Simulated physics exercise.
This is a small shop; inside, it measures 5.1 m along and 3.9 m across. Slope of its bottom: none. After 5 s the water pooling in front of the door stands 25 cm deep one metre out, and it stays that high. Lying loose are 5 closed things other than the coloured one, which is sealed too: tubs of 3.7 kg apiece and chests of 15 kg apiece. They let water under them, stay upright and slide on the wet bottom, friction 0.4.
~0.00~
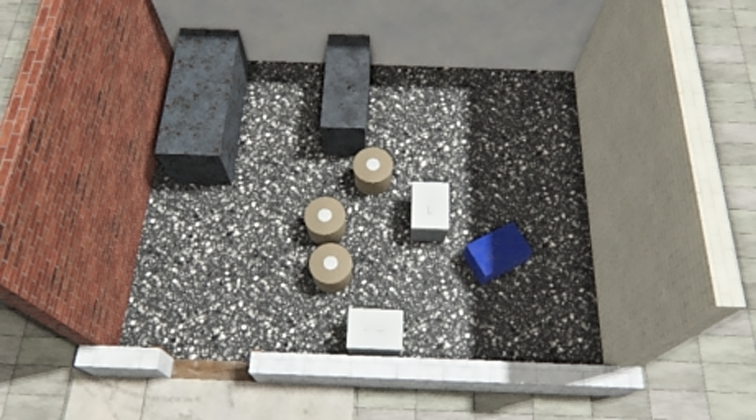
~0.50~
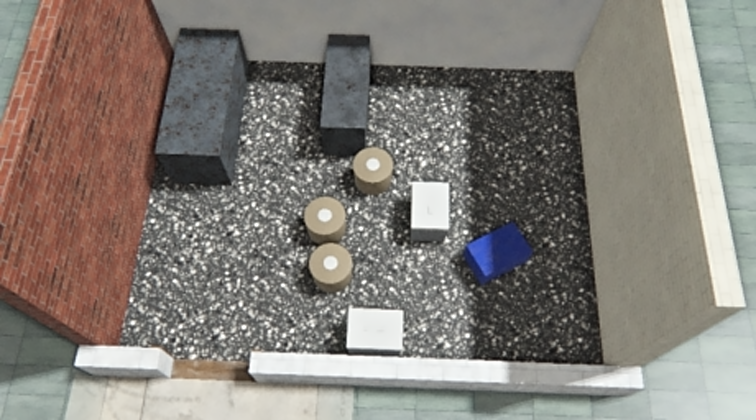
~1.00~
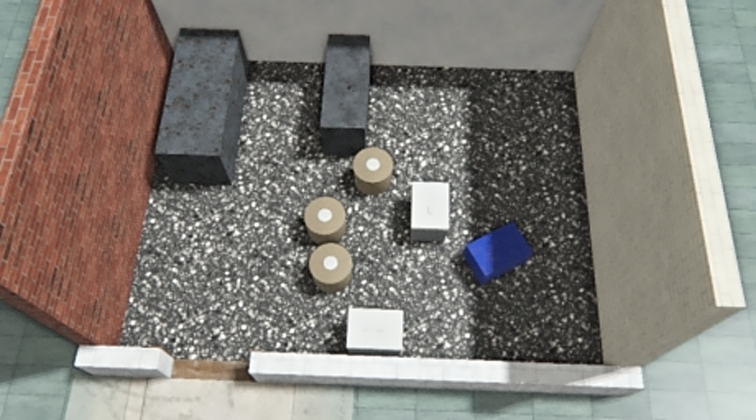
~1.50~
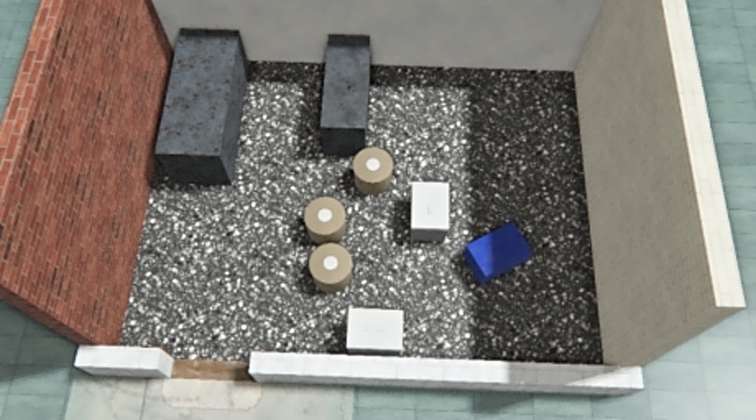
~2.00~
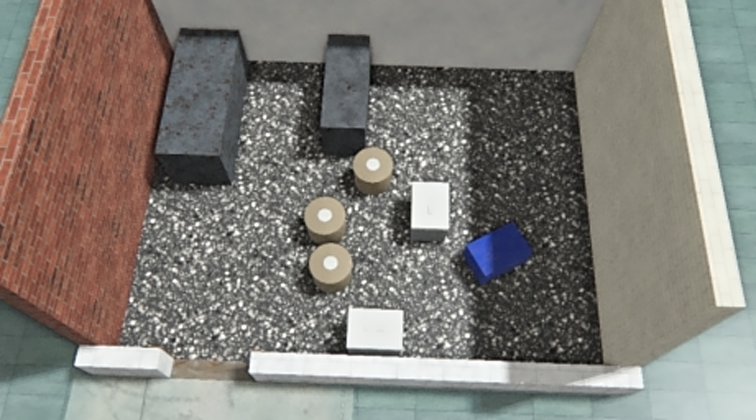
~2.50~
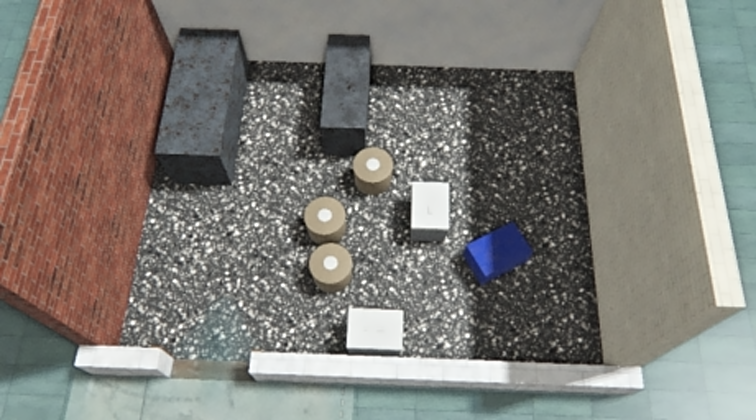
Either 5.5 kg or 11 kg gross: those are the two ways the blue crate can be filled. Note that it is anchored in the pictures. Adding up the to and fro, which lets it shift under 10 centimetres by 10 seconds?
The modest weight is adequate.
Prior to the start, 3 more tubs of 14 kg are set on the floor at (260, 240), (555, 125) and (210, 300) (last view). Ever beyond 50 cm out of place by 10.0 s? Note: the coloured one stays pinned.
Above the mark, below the mark, above the mark.
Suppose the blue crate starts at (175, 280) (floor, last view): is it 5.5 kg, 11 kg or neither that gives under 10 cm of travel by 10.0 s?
Outcome - failure with both.
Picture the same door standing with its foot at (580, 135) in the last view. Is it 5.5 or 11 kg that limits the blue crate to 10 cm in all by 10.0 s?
Short version: Only the heavy mass succeeds.
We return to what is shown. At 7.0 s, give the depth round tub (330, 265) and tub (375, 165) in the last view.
First about 2 cm, second about 3 cm.
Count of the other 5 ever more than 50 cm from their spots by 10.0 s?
By my tally, 3.
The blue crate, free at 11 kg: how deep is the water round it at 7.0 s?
Depth: Approx. 0 cm.
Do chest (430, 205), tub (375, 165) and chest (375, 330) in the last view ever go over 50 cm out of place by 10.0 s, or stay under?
Well, that's below half a metre, beyond half a metre, and below half a metre.
After 3.5 s the blue crate would be 0 cm from its start with 5.5 kg and 0 cm from its start with 11 kg; 0 cm of water round it then.
After 4.5 s the blue crate would be 0 cm from its start with 5.5 kg and 0 cm from its start with 11 kg; 0 cm of water round it then.
After 7.0 s the blue crate would be 0 cm from its start with 5.5 kg and 0 cm from its start with 11 kg; 0 cm of water round it then.
After 10.0 s the blue crate would be 0 cm from its start with 5.5 kg and 0 cm from its start with 11 kg; 1 cm of water round it then.
